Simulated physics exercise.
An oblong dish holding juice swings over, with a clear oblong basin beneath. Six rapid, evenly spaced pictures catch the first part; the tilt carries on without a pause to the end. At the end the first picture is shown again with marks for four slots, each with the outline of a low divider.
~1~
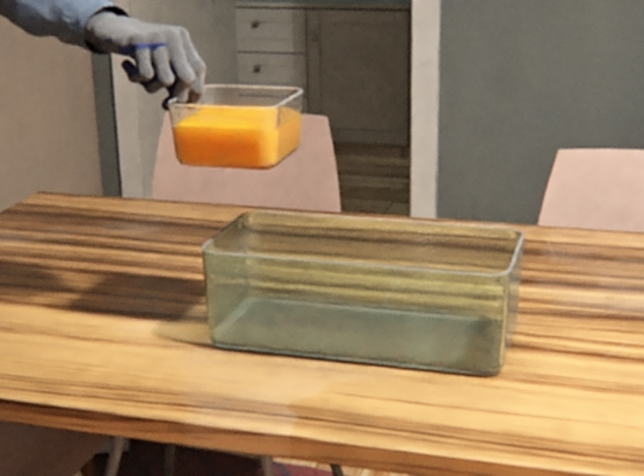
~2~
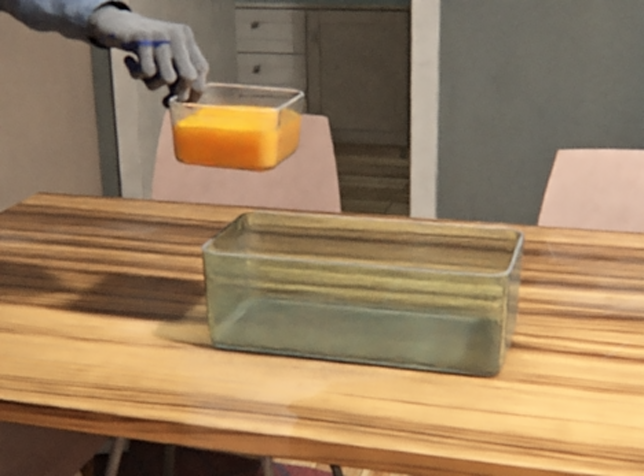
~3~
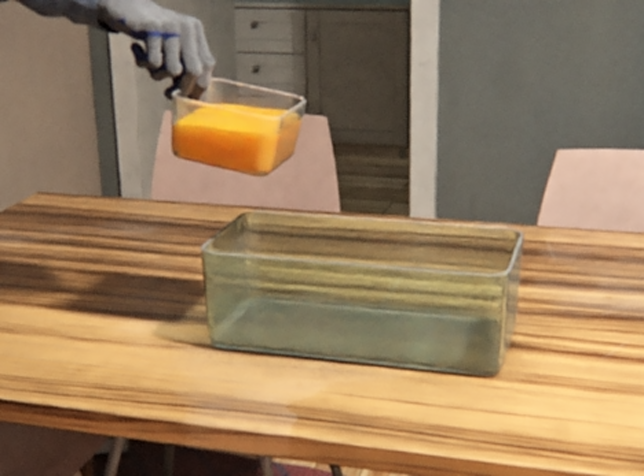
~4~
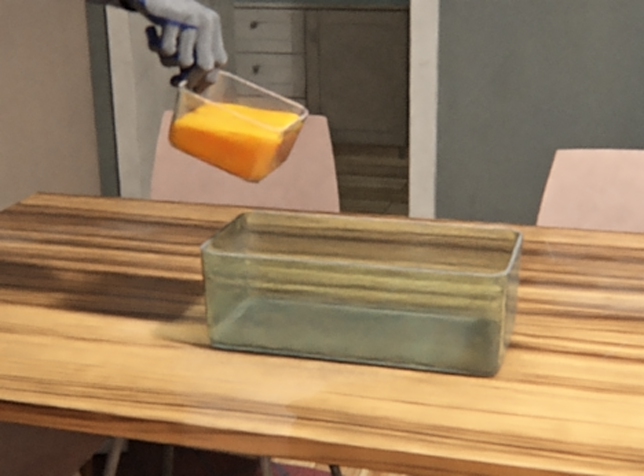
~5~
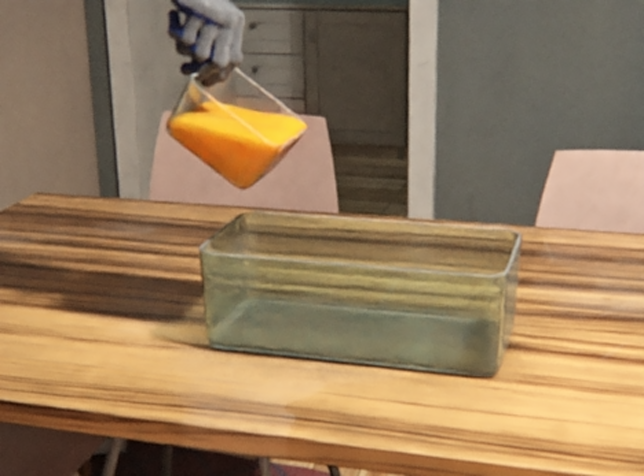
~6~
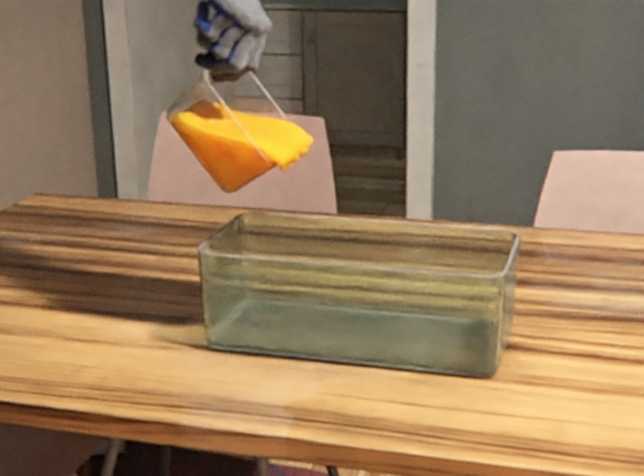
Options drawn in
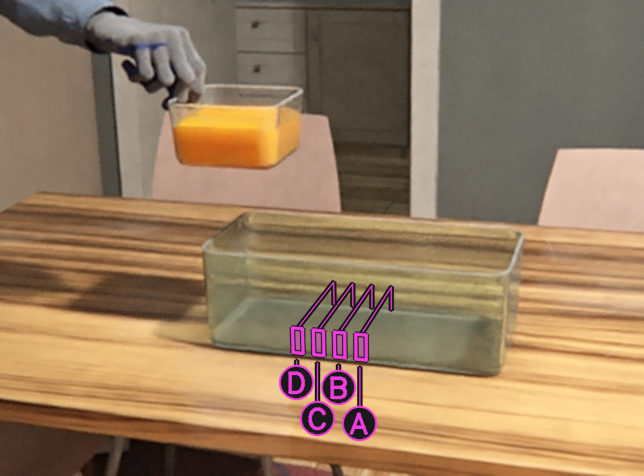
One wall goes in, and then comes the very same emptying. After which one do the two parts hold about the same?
The answer is place C.
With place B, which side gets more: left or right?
More ends on the left.
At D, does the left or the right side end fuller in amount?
The right side.
In magenta, A at (359, 367); B at (338, 365); C at (317, 362); D at (296, 360).
With A, about 71 % ends left of the wall and 24 % right of it; 5 % is lost outside.
With B, about 73 % ends left of the wall and 22 % right of it; 5 % is lost outside.
With C, about 48 % ends left of the wall and 49 % right of it.
With D, about 28 % ends left of the wall and 71 % right of it.
